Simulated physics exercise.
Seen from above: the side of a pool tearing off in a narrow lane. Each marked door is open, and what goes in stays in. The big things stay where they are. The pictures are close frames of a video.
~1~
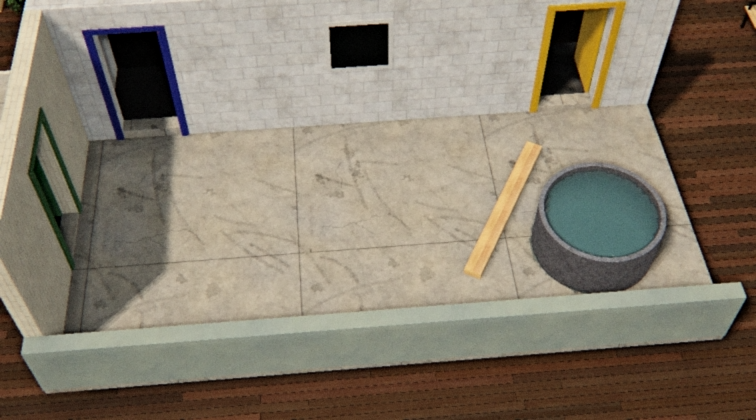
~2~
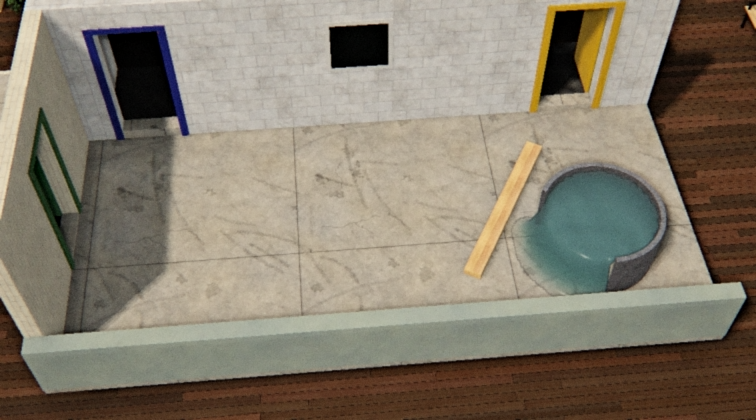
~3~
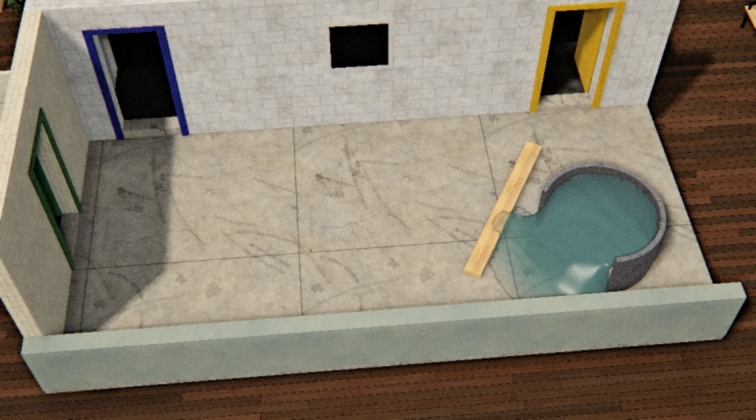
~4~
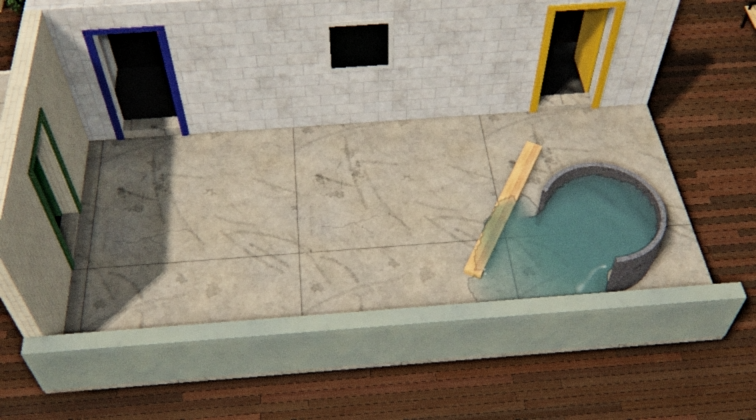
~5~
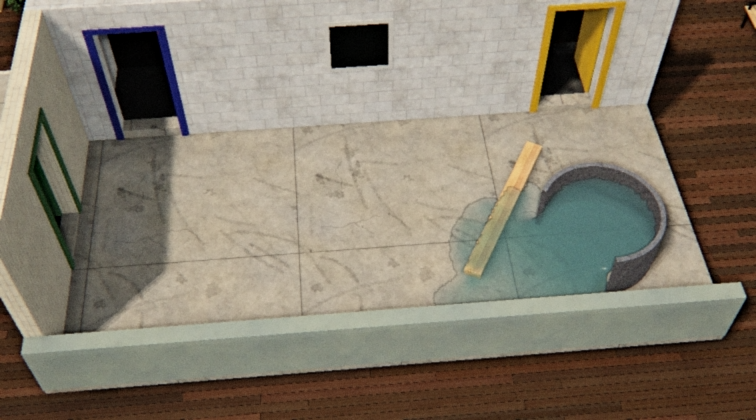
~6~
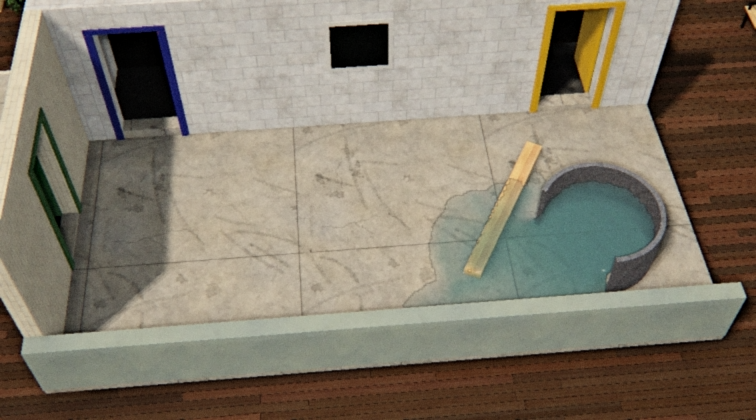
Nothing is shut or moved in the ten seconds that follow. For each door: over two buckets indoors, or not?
The green door lets in a lot; the yellow door admits no more than that; the blue door admits no more than that.
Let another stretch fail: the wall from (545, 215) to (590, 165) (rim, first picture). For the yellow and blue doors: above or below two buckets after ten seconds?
One by one: Yellow door goes over, blue door takes less.
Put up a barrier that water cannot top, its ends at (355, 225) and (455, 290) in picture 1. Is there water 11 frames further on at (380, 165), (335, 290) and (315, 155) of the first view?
As listed: Under water, under water, awash.
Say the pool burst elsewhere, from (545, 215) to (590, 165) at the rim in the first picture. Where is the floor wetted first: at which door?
I say the door marked yellow.
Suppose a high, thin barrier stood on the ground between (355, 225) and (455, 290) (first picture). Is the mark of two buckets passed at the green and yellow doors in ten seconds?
Then: Green passes that mark; yellow is under.
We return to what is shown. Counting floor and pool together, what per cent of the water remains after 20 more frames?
I make it 94 per cent.
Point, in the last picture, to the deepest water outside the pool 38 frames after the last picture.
Close to (88, 159).
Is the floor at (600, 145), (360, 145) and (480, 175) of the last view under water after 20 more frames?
One after the other: Wet, wet, clear.
A moment on, water covers 35 % of the floor; the green door not reached, the yellow door not reached, the blue door not reached.
Next, water covers 50 % of the floor; the green door not reached, the yellow door not reached, the blue door not reached.
Then, water covers 65 % of the floor; the green door under two buckets in, the yellow door not reached, the blue door not reached.
Later, water covers 70 % of the floor; the green door over two buckets in, the yellow door wet at the sill, nothing in, the blue door wet at the sill, nothing in.
In the end, water covers 85 % of the floor; the green door over two buckets in, the yellow door wet at the sill, nothing in, the blue door wet at the sill, nothing in.
